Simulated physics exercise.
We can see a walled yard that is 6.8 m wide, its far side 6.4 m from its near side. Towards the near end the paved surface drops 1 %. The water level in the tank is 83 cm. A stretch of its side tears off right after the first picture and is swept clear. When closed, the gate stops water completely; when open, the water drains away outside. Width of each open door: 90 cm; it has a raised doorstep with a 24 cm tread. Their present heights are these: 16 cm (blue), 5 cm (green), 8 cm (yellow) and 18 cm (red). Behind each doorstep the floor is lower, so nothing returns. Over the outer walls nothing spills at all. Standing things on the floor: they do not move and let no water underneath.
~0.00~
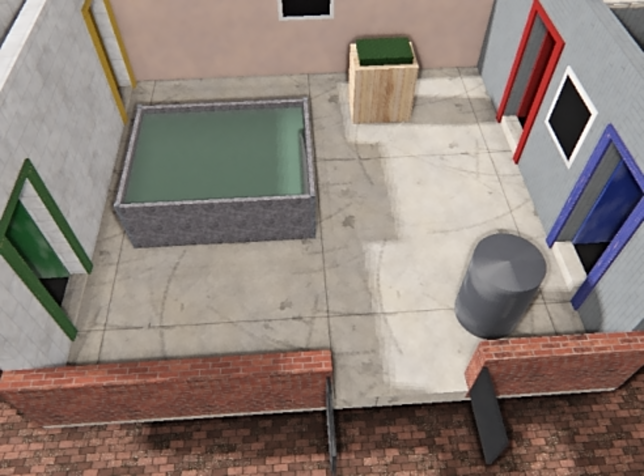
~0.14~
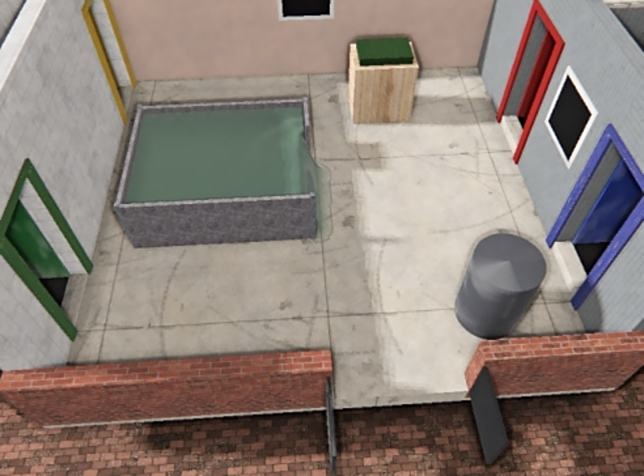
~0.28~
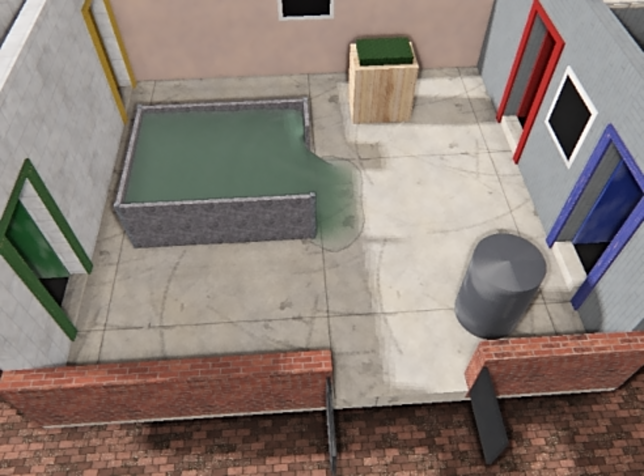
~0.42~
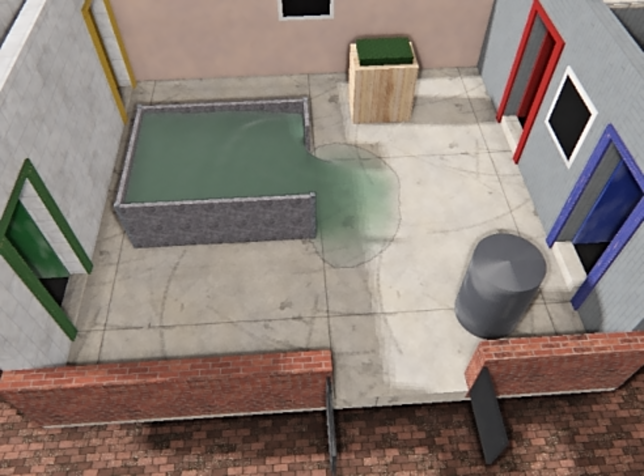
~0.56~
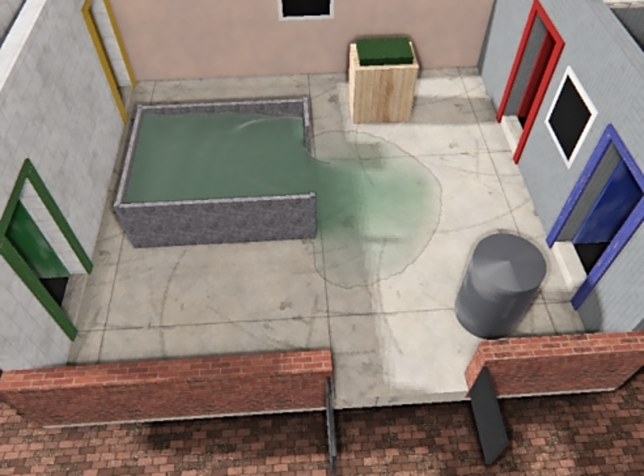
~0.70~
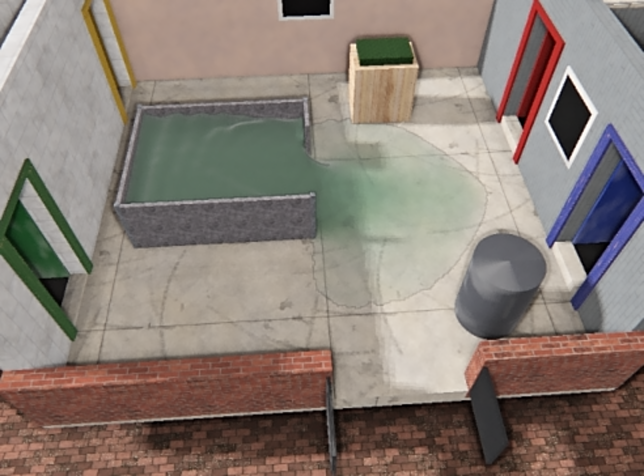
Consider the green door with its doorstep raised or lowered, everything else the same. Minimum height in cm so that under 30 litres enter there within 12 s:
7 cm.
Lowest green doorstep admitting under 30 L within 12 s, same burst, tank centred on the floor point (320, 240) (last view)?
New minimum height: Approx. 8.5 cm.
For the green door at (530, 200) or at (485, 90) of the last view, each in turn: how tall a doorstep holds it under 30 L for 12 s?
Around 32 and 15 cm respectively.
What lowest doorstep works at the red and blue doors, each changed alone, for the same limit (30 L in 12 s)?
Roughly 24 cm for the red door and roughly 31 cm for the blue door.
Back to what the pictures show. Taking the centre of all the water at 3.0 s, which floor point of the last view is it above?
(353, 199), roughly.
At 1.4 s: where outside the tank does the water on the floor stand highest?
About (322, 215).
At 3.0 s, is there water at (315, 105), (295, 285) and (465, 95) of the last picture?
1: Unwetted; 2: Unwetted; 3: Awash.
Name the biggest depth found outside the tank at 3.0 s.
Max depth: About 44 cm.
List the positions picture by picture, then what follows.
The first picture shows still water, 83 cm deep, in the tank at (221, 152); the green door at (52, 259) is dry.
In the second picture, the gap is at (309, 189), the front 0.3 m out at (326, 179); the back of the tank holds 83 cm.
In the third picture, water pours out at (309, 189) and has run 0.8 m, to (357, 188); about 13 cm deep outside, 83 cm at the back.
In the fourth picture, the gap is at (309, 191), the front 1.4 m out at (395, 194); the back of the tank holds 83 cm.
In the fifth picture, the gap is at (309, 191), the front 2.0 m out at (436, 195); the back of the tank holds 82 cm.
In the sixth picture, water pours out at (309, 190) and has run 2.8 m, to (482, 198); about 6 cm deep outside, 75 cm at the back; the green door at (52, 259), 3.6 m from the gap, is still 3.4 m from the nearest water.
After 1.4 s water covers 35 % of the floor, deepest (44 cm) near (322, 215); it has not reached the green door.
After 3.0 s water covers 45 % of the floor, deepest (44 cm) near (589, 364); it has not reached the green door.
After 12.0 s water covers 100 % of the floor, deepest (14 cm) near (207, 389); 12 cm at the green door, 62 litres in over its 5 cm doorstep.
At the green door as built, the water arrived by 5.8 s and peaked near 12 cm at 12.0 s.
With a doorstep of 5.5 cm, 53 litres would have come in within the 12 s; with 7.5 cm, 22 litres. So under 30 litres takes about 7 cm.
